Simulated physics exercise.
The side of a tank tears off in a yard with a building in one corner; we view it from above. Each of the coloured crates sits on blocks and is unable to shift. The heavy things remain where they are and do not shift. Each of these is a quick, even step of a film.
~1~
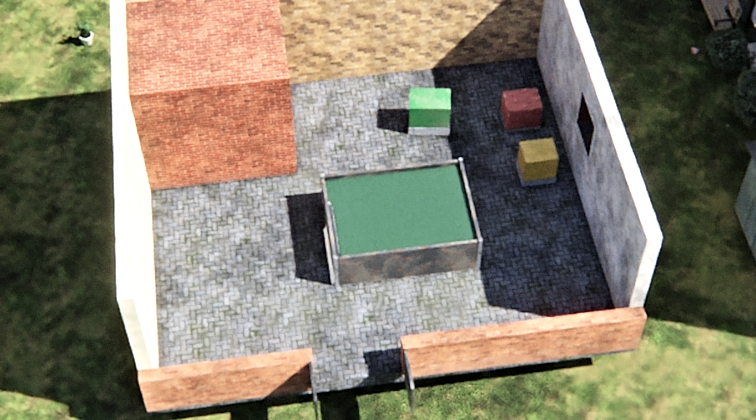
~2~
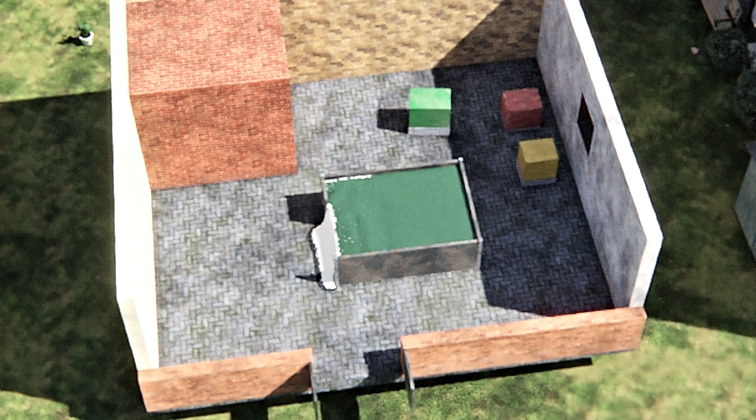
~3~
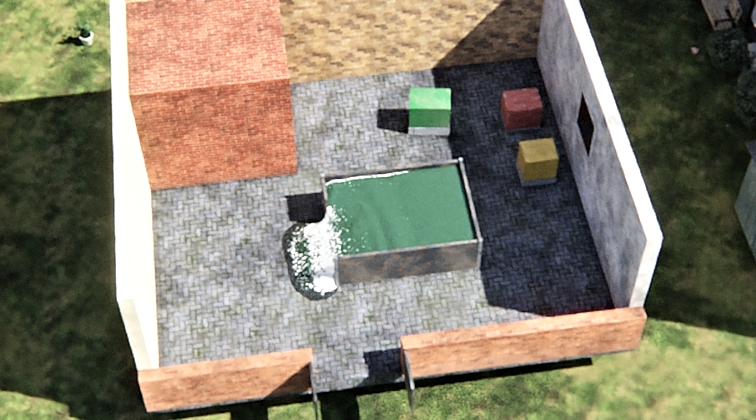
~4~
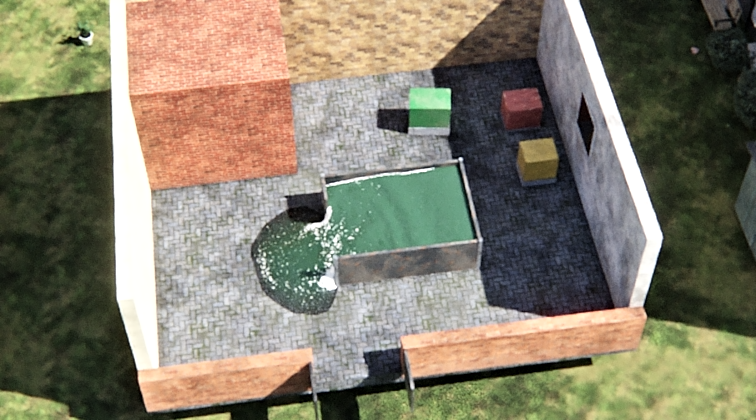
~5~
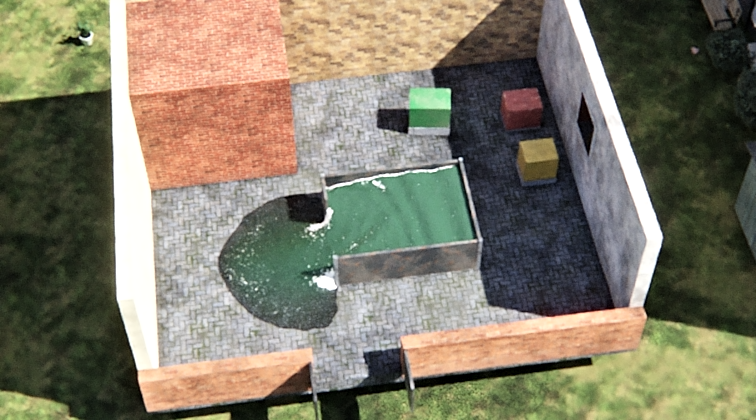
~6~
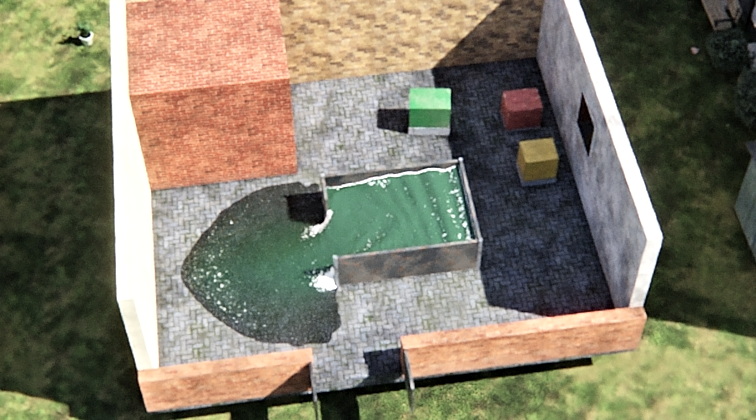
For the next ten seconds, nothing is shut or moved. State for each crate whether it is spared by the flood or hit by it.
The green crate is spared; the yellow crate is spared; the red crate is hit.
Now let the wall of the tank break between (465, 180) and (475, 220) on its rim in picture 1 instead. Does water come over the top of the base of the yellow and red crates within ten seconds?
Result: Yellow crate reached, red crate reached.
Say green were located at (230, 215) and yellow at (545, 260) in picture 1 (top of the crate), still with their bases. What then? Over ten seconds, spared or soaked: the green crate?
I'd say the green crate gets flooded.
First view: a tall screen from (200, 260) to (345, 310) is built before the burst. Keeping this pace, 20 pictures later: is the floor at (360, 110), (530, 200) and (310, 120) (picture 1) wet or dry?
One by one: Spared, spared, spared.
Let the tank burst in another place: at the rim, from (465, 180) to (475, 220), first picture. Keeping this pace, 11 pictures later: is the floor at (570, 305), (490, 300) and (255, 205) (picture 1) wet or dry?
Soaked, untouched, untouched.
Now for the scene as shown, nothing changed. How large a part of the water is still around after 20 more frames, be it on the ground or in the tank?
About 100 per cent.
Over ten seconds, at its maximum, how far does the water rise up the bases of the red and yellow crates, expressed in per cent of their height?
Taking them in the order asked, 210 percent and 70 percent.
A moment on, water covers 30 % of the floor; the green crate not reached, the yellow crate not reached, the red crate not reached.
Next, water covers 30 % of the floor; the green crate not reached, the yellow crate not reached, the red crate not reached.
Then, water covers 35 % of the floor; the green crate not reached, the yellow crate not reached, the red crate not reached.
Later, water covers 65 % of the floor; the green crate water round its plinth, the yellow crate water round its plinth, the red crate water round its plinth.
In the end, water covers 95 % of the floor; the green crate stayed above the water, the yellow crate stayed above the water, the red crate was topped.
